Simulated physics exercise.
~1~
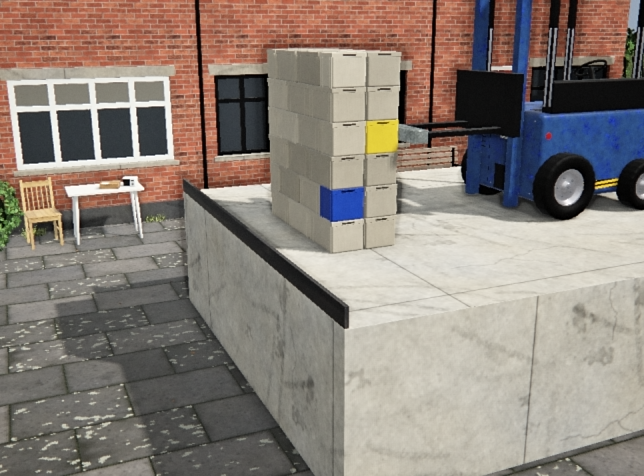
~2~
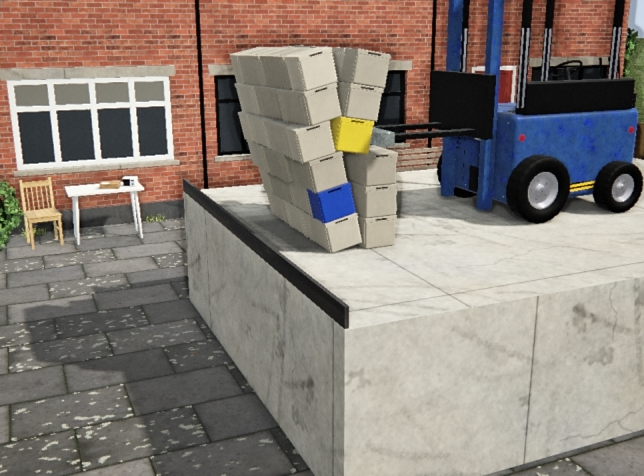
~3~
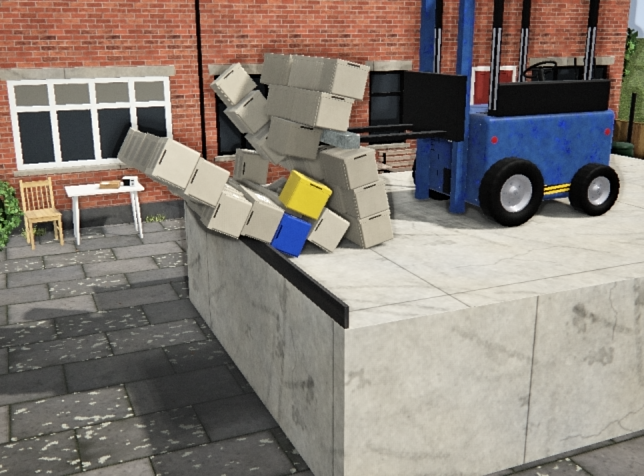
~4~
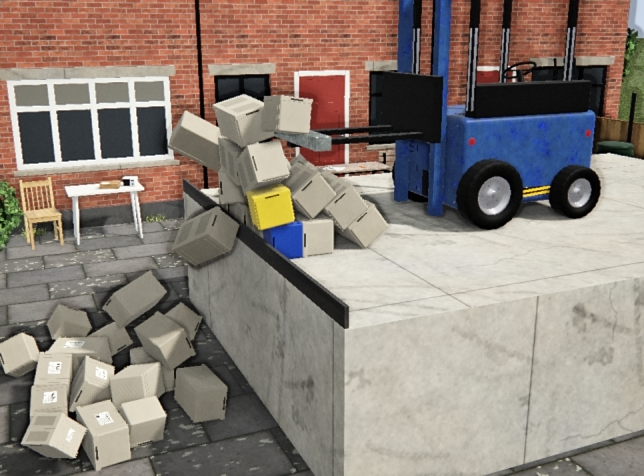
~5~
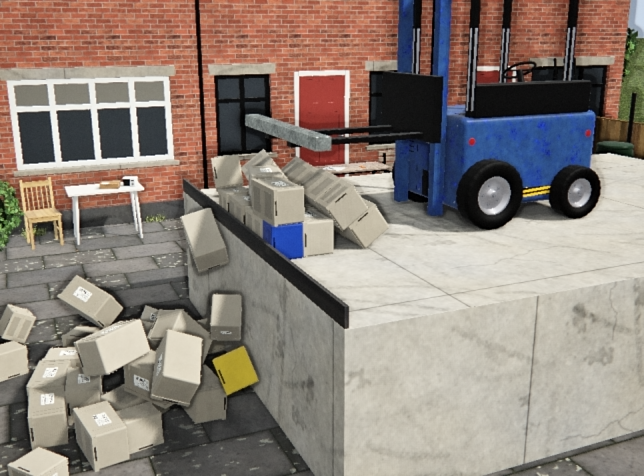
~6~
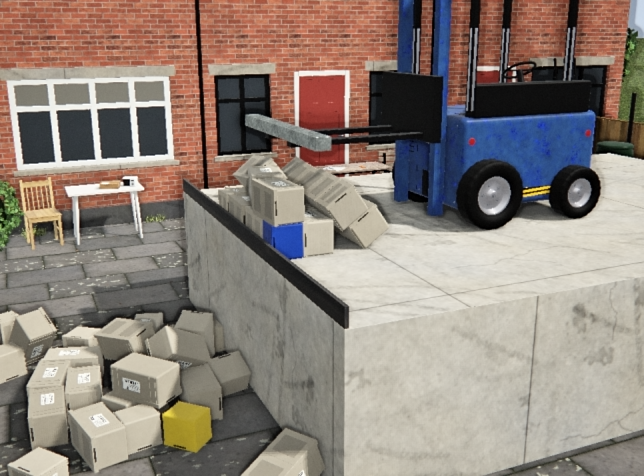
Brick-walled yard, blue forklift pushing a stacked block of totes over a platform edge, yellow one falling, blue one staying on top.
